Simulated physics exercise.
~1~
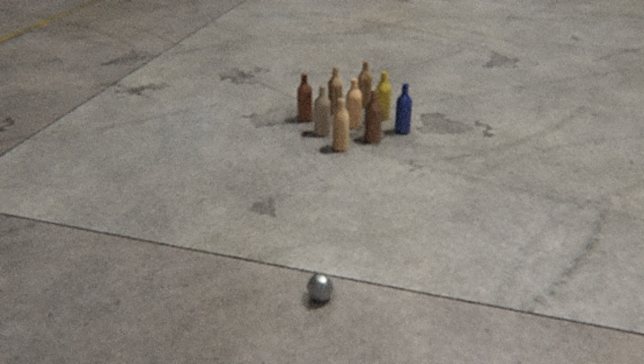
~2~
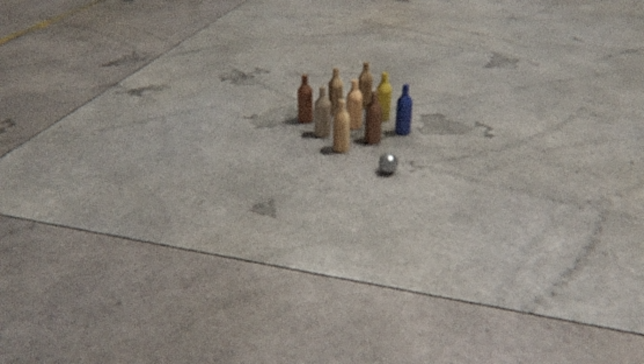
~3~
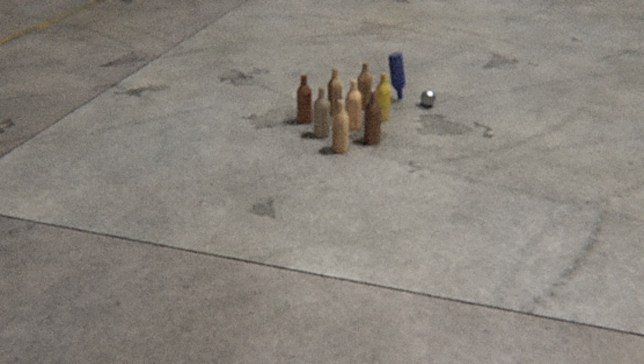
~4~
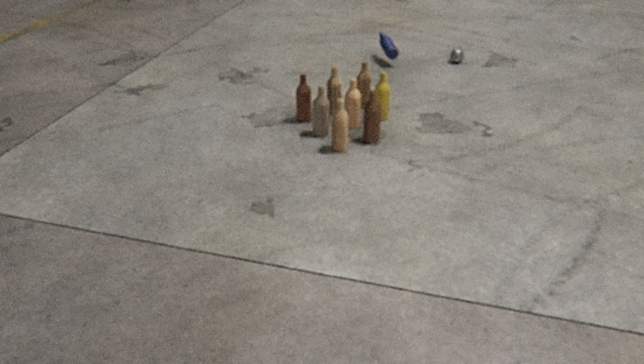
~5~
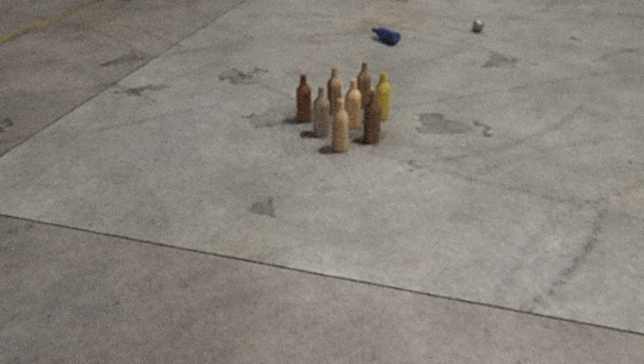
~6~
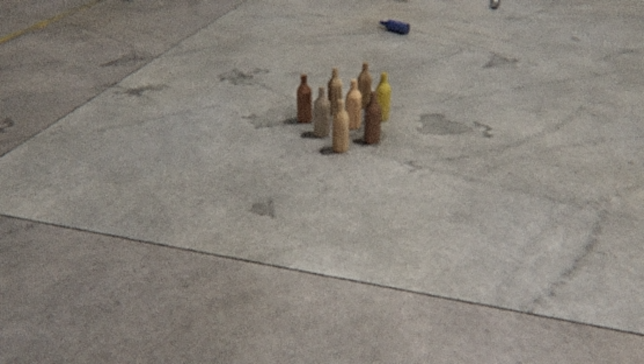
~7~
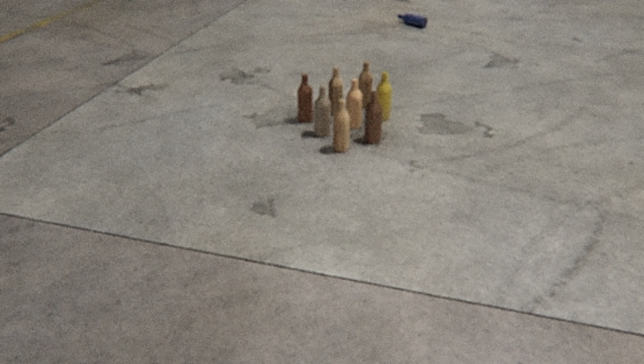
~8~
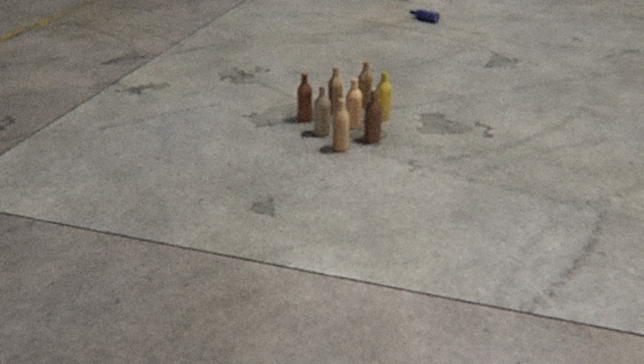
On a bare, stained concrete floor, a shiny metal ball rolled away past a cluster of bottle-shaped skittles and sent the blue one tumbling backward. The ball rolled out of view, while the blue skittle slid off on its side and the others stayed standing.
